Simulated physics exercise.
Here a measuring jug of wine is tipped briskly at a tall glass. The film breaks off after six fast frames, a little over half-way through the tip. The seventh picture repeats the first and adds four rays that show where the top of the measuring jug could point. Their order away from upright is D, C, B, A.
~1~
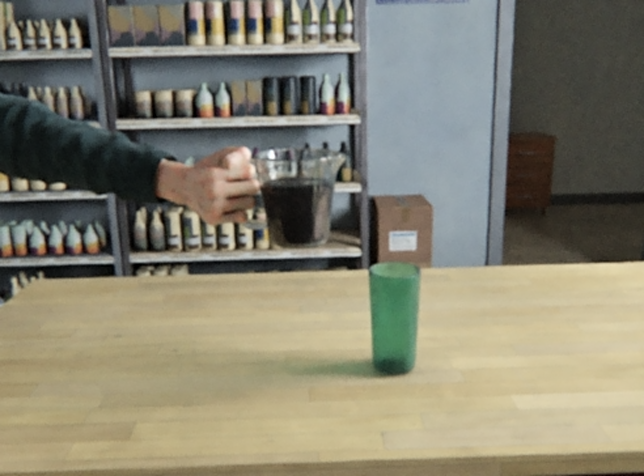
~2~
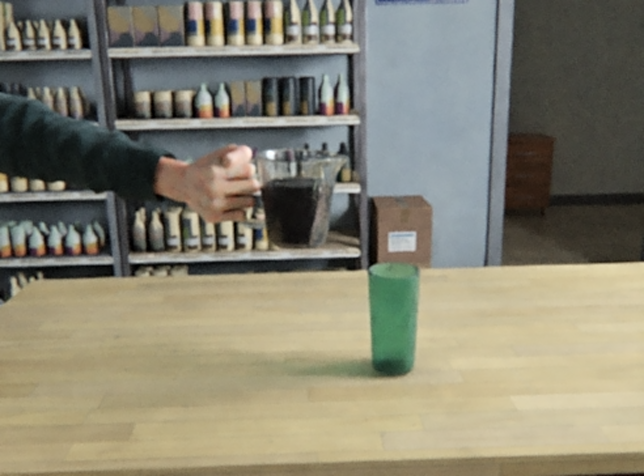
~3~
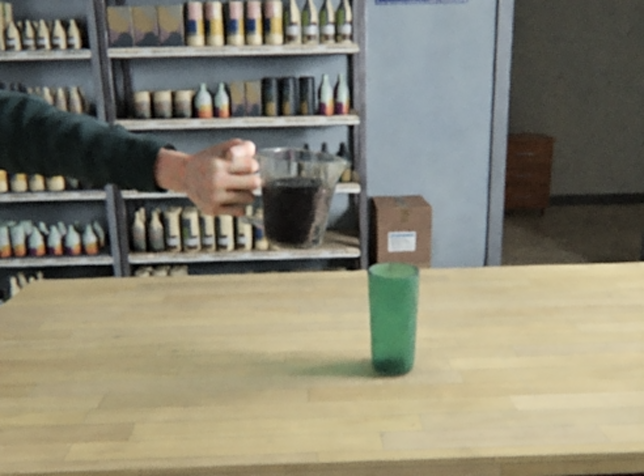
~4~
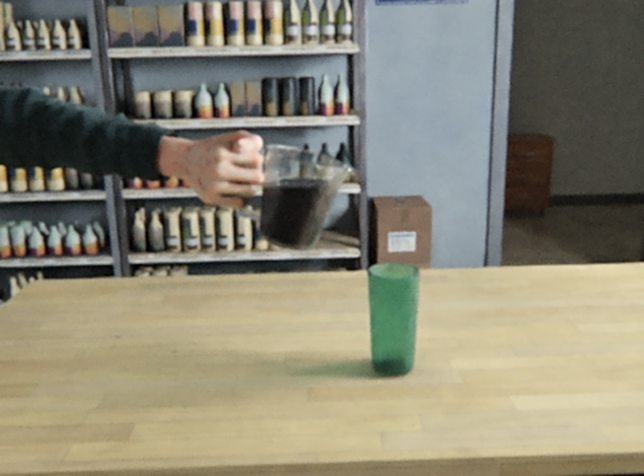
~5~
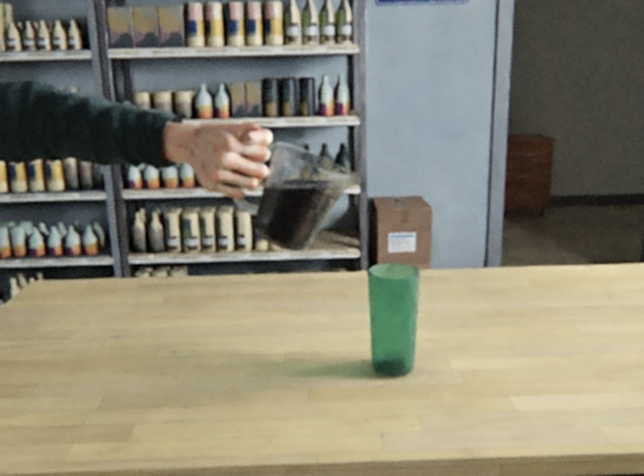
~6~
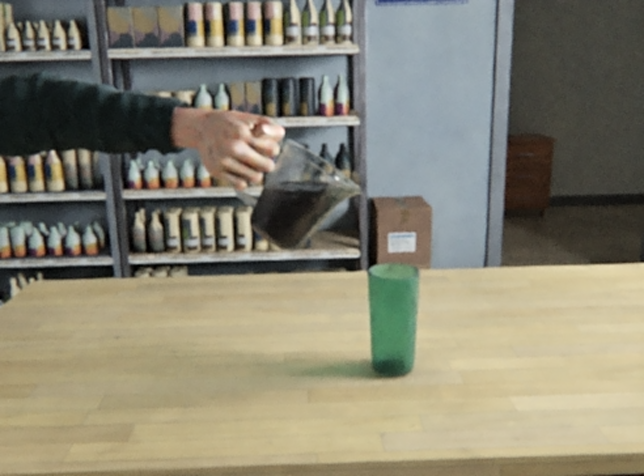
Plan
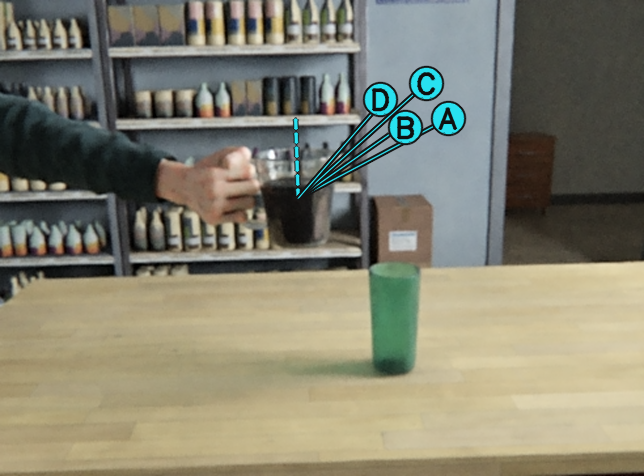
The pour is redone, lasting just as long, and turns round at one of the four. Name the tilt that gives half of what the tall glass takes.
Take A.
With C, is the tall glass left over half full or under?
Under.
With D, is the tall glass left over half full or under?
Under half.
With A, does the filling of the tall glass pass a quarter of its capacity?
Yes, clearly.
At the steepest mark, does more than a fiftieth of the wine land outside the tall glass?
No.
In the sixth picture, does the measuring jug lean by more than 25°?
Yes, it does.
On the marked copy, A at (433, 126); B at (389, 134); C at (413, 94); D at (371, 114).
With A, the tall glass ends with about 51 % of what it can hold.
With B, the tall glass ends with about 34 % of what it can hold.
With C, the tall glass ends with about 21 % of what it can hold.
With D, the tall glass ends with about 10 % of what it can hold.
